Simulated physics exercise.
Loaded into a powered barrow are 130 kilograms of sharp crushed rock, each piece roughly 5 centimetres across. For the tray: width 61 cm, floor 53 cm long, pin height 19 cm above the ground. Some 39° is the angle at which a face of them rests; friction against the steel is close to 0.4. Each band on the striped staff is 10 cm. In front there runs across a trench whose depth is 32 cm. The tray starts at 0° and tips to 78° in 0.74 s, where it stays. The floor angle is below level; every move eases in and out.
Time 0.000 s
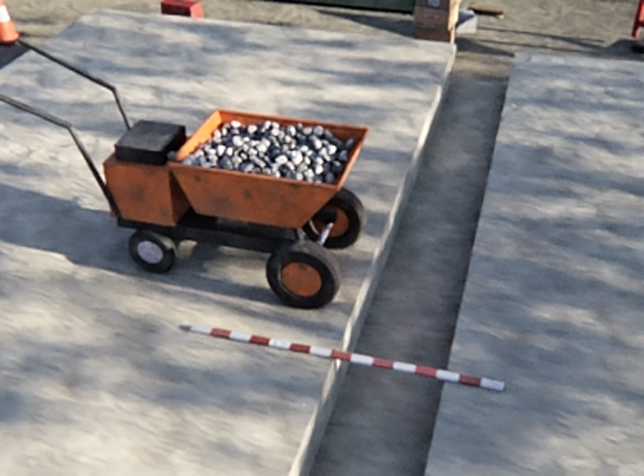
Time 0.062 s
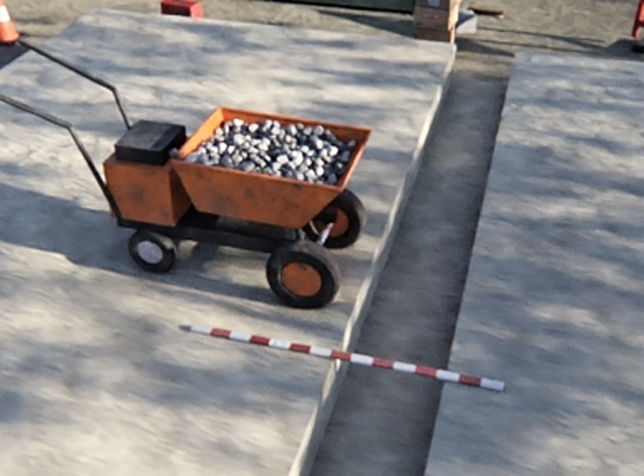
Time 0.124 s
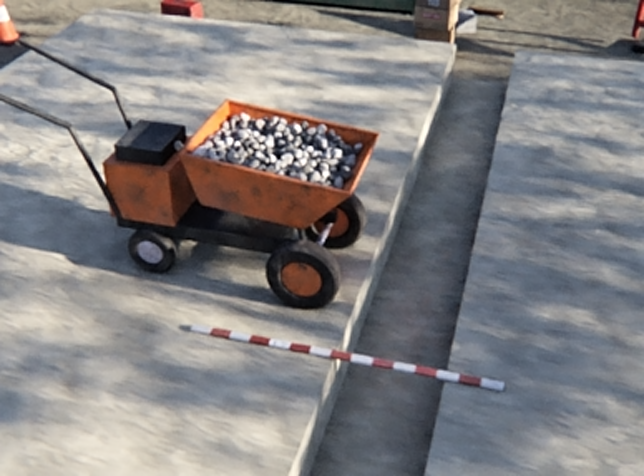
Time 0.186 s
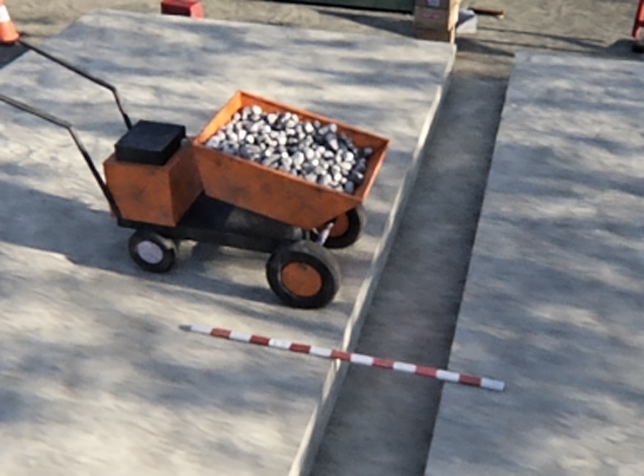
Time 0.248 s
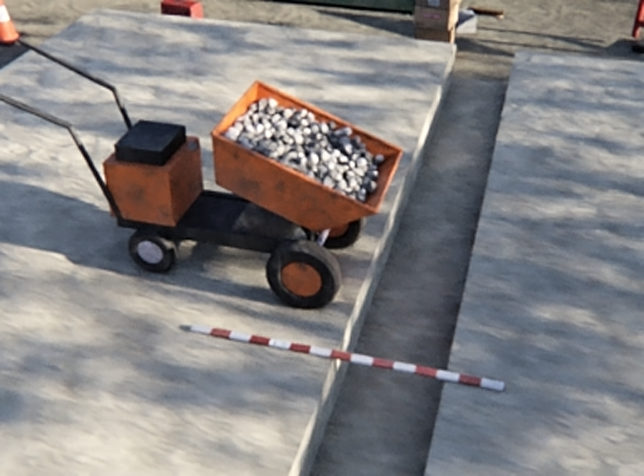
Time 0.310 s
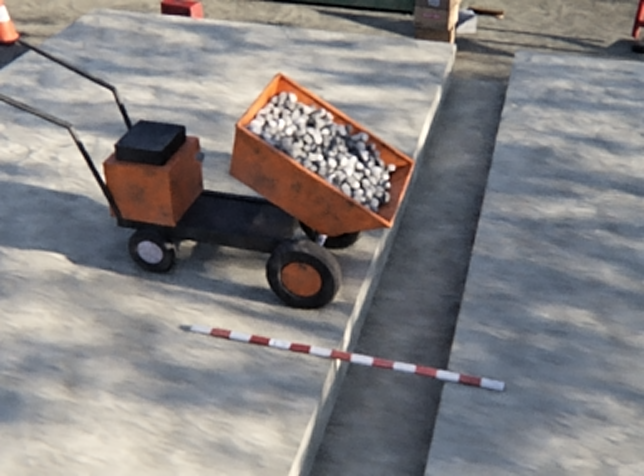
On sunlit concrete beside a trench, an orange tray of grey and white stones tilting steadily forward on a stationary black-framed cart.
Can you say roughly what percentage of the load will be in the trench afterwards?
Roughly 61 per cent, I would say.
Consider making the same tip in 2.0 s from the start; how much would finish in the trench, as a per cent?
That works out at about 85 in a hundred.
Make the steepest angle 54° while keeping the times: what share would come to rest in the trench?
Then roughly 15 percent.
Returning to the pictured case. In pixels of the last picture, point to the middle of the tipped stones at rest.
Roughly at pixel (451, 323).
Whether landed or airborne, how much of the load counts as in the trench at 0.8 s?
Roughly 20% by that time.
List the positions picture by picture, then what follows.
In the first picture, the tray is at 0°, its lip at (339, 188); the top of the load is at (291, 136).
In the second picture, the tray is at 2°, its lip at (342, 190); the top of the load is at (277, 133); the stones move at 0.4 m/s on average.
The third picture shows lip at (350, 194), floor tilted 6°, highest stones at (269, 126); the stones move at 0.7 m/s on average.
In the fourth picture, the tray is at 12°, its lip at (362, 202); the top of the load is at (250, 121); the stones move at 1.1 m/s on average.
The fifth picture shows lip at (377, 212), floor tilted 20°, highest stones at (255, 111); the stones move at 1.3 m/s on average.
In the sixth picture, the tray is at 30°, its lip at (390, 226); the top of the load is at (275, 104); the stones move at 1.4 m/s on average.
After 0.6 s the floor is at 65°; 100 % in the tray; the foremost stones are at (426, 247).
After 0.8 s the floor is at 78°; 56 % in the tray, 20 % in the trench, 23 % past the trench; the foremost stones are at (514, 328).
After 1.2 s the floor is at 78°; 16 % in the tray, 44 % in the trench, 40 % past the trench; the foremost stones are past the picture's edge.
After 3.1 s the floor is at 78°; 0 % in the tray, 61 % in the trench, 39 % past the trench; the foremost stones are past the picture's edge.
